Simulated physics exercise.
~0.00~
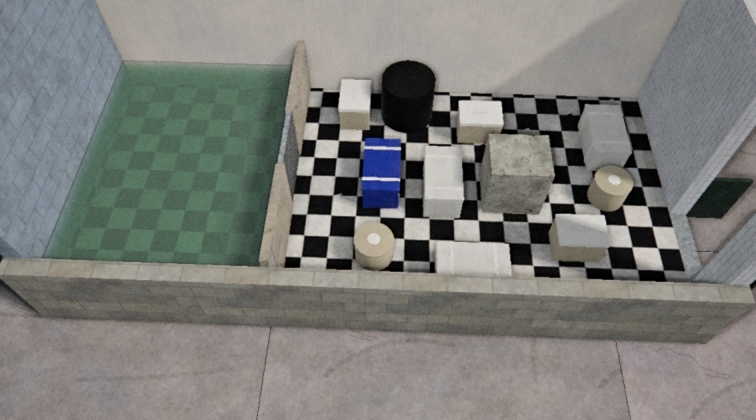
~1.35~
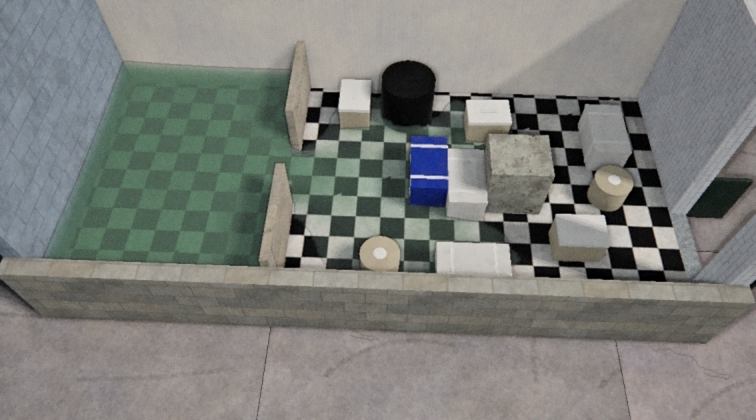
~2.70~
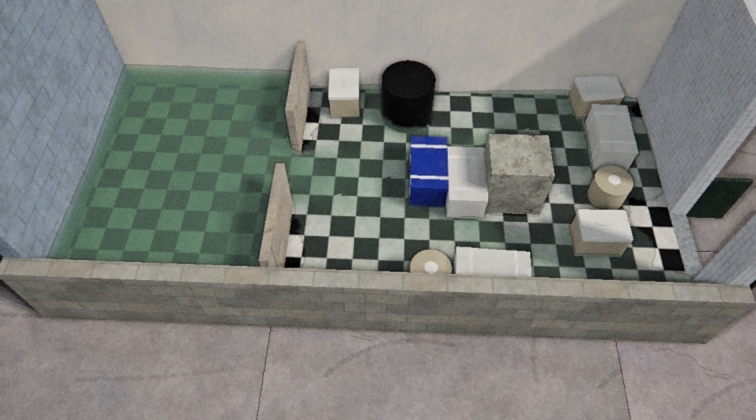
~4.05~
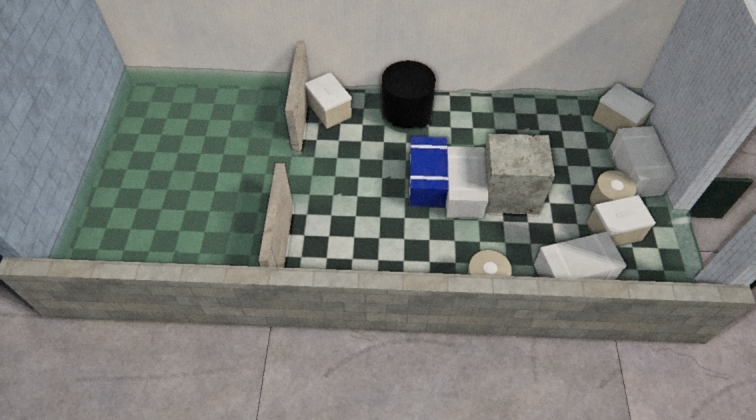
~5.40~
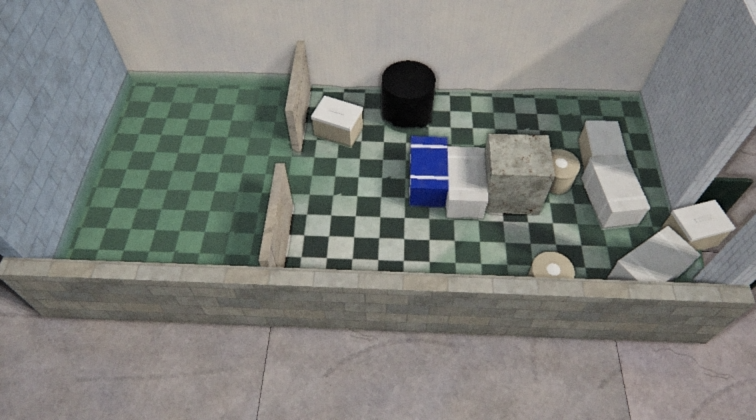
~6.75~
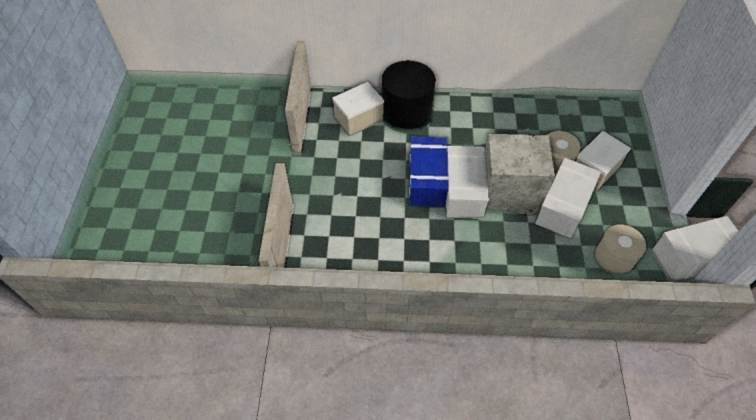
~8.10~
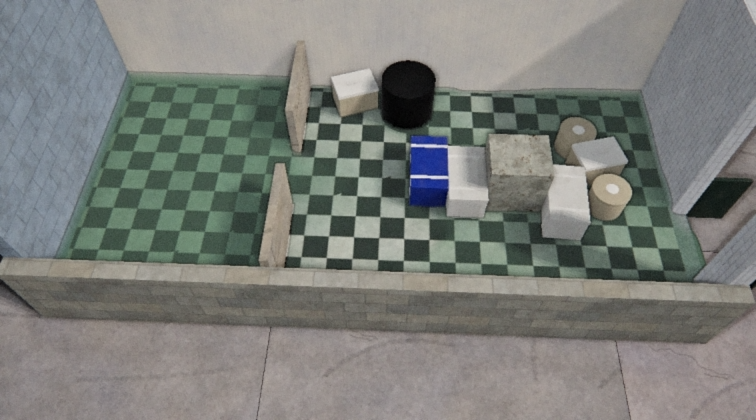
Green water stands behind a partition on the left of a checkered room until the door gives way and it spreads right among the boxes and tubs. The blue trunk slides a little to the right, stopping against a white box beside the large stone block. As the flood covers the floor, the lighter boxes and pale tubs drift toward the right end. One white box slips out through the opening there, while others swing back and gather beside the block. At the end the blue trunk, the block and the black tub sit still in the shallow water.
